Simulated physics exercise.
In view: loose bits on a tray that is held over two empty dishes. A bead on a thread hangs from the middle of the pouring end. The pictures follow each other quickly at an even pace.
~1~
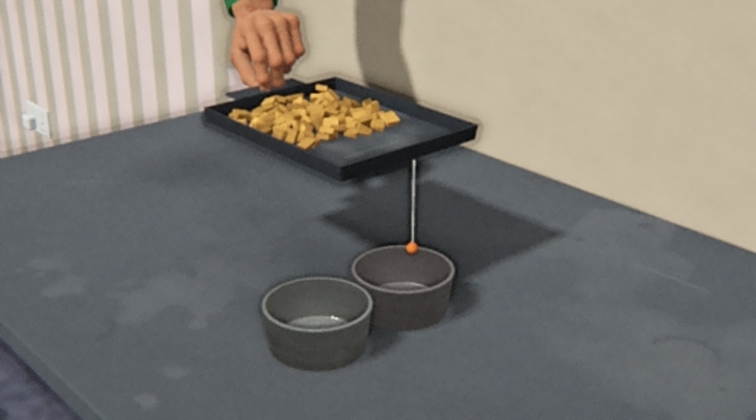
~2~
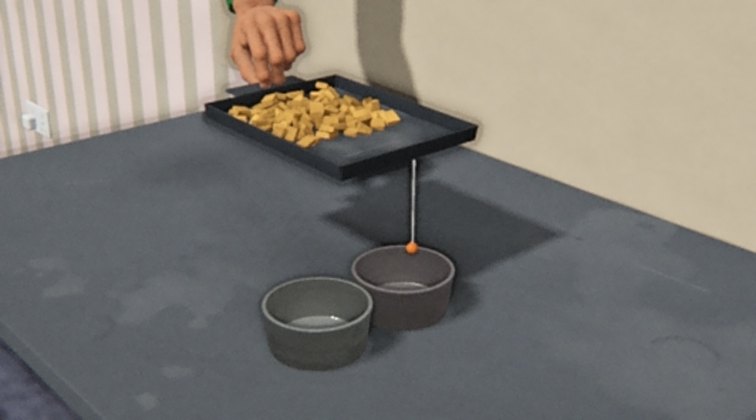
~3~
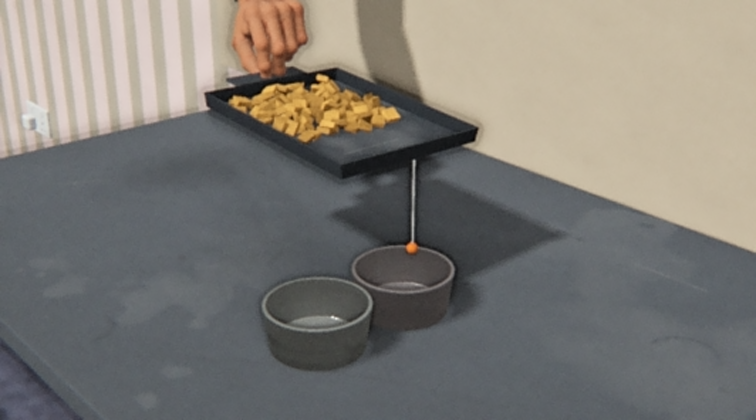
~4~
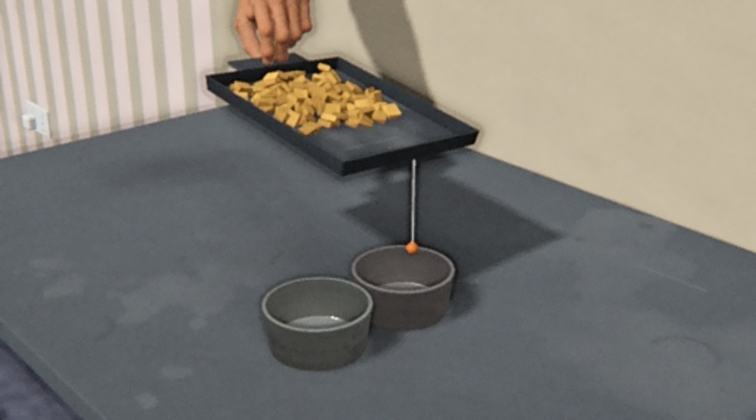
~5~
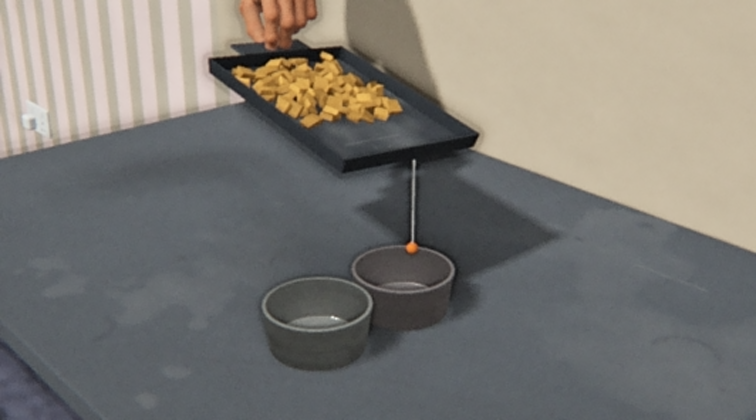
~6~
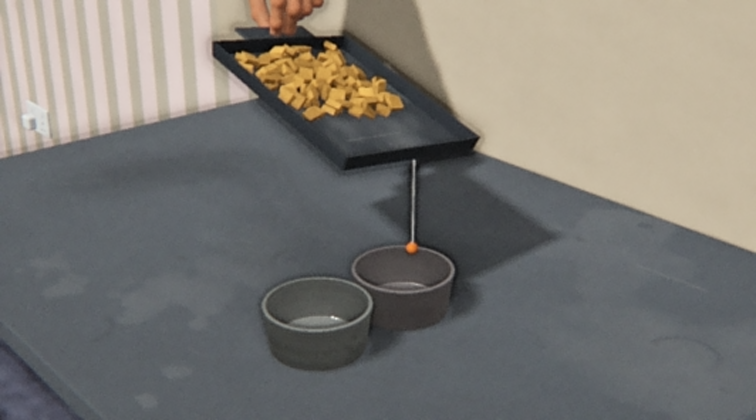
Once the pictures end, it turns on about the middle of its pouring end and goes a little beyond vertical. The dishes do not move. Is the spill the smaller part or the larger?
Together they catch only the smaller part.
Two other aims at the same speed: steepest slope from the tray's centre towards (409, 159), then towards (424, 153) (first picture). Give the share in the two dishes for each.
Near 30 % and 20 %.
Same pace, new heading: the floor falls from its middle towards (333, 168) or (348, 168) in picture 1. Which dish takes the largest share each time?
In turn: The left-hand dish; left.
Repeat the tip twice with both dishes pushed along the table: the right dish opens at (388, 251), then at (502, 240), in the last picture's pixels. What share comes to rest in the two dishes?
In turn 0 and 80 in a hundred.
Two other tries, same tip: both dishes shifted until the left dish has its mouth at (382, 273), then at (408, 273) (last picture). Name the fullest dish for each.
In turn: The dish on the right; the dish on the right.
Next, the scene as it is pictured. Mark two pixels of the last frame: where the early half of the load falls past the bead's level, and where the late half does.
At about (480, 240), then at (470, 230).
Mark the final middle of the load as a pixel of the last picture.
Roughly at (488, 289).
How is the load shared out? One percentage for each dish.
The left dish has 0 per cent, the right dish has 0.
Just after the last frame, tray tipped steeply; the larger part on the tray; about a tenth in the air.
A moment on, tray tipped past a quarter turn; roughly half on the tray; roughly half outside both; just a few in the air.
Further on, tray tipped past a quarter turn; about a tenth in the right dish; almost all outside both.
When it is over, tray tipped past a quarter turn; not one in the left dish; about a tenth in the right dish; almost all outside both.
